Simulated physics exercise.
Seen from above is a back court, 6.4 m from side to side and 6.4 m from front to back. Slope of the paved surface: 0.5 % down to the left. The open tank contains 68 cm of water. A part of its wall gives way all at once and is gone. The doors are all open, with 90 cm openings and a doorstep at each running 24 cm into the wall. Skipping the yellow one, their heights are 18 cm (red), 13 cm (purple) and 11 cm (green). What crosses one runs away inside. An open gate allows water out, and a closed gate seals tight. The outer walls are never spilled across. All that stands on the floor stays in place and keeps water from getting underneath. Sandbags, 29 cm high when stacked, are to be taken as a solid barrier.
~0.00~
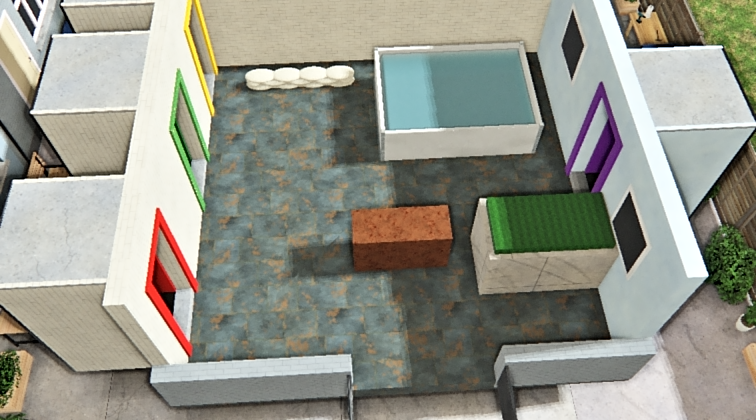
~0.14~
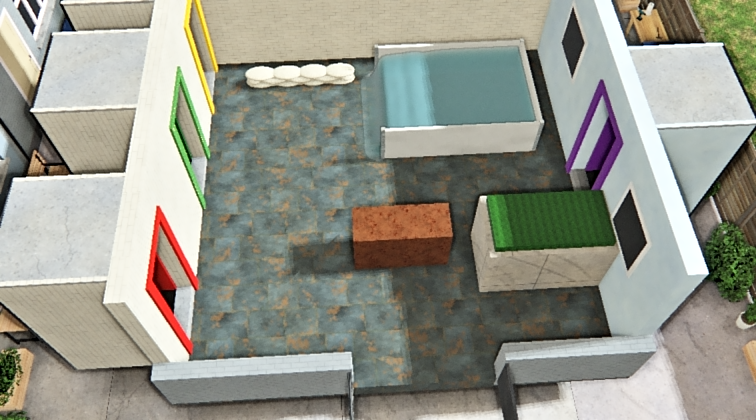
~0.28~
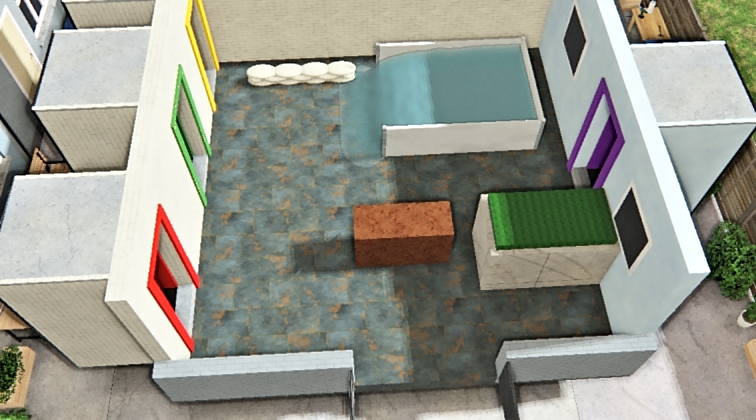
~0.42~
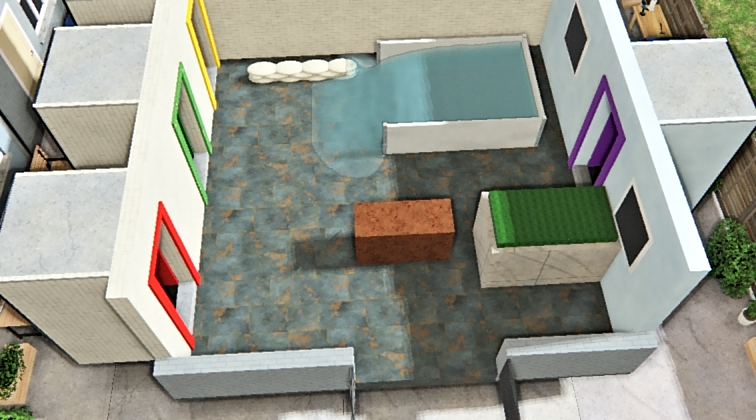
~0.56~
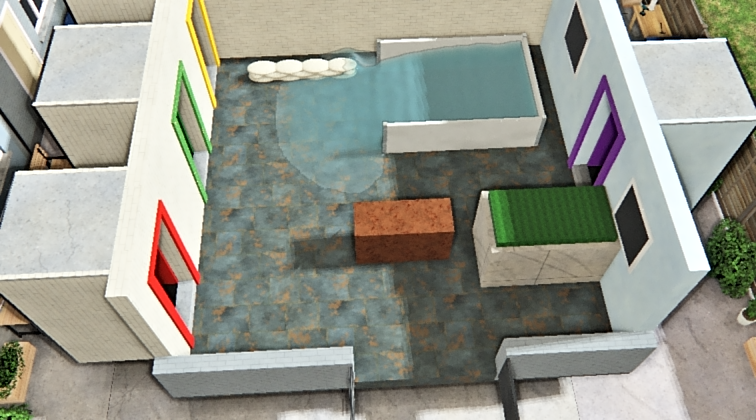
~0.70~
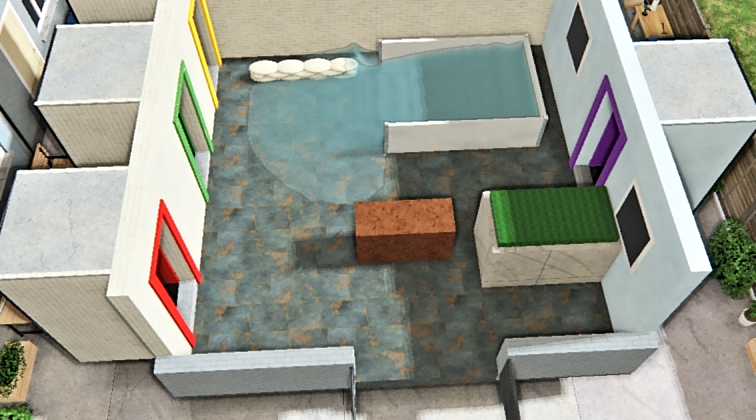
A large open tank of water in a walled courtyard lost its left side, and the water poured out and spread leftward across the paved floor, around the white barrier near the back wall.
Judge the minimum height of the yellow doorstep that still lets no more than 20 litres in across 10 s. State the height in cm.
My estimate is 35 cm.
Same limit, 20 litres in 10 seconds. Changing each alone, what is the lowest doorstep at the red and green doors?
About 12.5 cm at red and 27 cm at green.
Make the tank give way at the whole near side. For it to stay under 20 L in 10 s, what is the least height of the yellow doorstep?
About 12.5 cm.
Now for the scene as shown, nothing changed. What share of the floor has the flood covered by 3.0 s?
Wet share: Near 45 %.
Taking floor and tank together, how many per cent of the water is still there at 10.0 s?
Roughly 68 %.
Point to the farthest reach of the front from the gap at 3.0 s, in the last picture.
Around pixel (190, 374).
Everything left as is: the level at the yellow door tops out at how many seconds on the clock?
Around 2.2 s.
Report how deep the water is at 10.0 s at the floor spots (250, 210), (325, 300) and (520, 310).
7, 8 and 13 cm, respectively.
After 1.4 s water covers 35 % of the floor, deepest (41 cm) near (358, 76); 17 cm at the yellow door, 36 litres in over its 6 cm doorstep.
After 3.0 s water covers 45 % of the floor, deepest (36 cm) near (236, 95); 27 cm at the yellow door, 307 litres in over its 6 cm doorstep.
After 10.0 s water covers 95 % of the floor, deepest (14 cm) near (530, 356); 7 cm at the yellow door, 621 litres in over its 6 cm doorstep.
At the yellow door as built, the water arrived by 1.0 s and peaked near 29 cm at 2.2 s.
With a doorstep of 30.5 cm, 52 litres would have come in within the 10 s; with 41 cm, 3 litres. So under 20 litres takes about 35 cm.
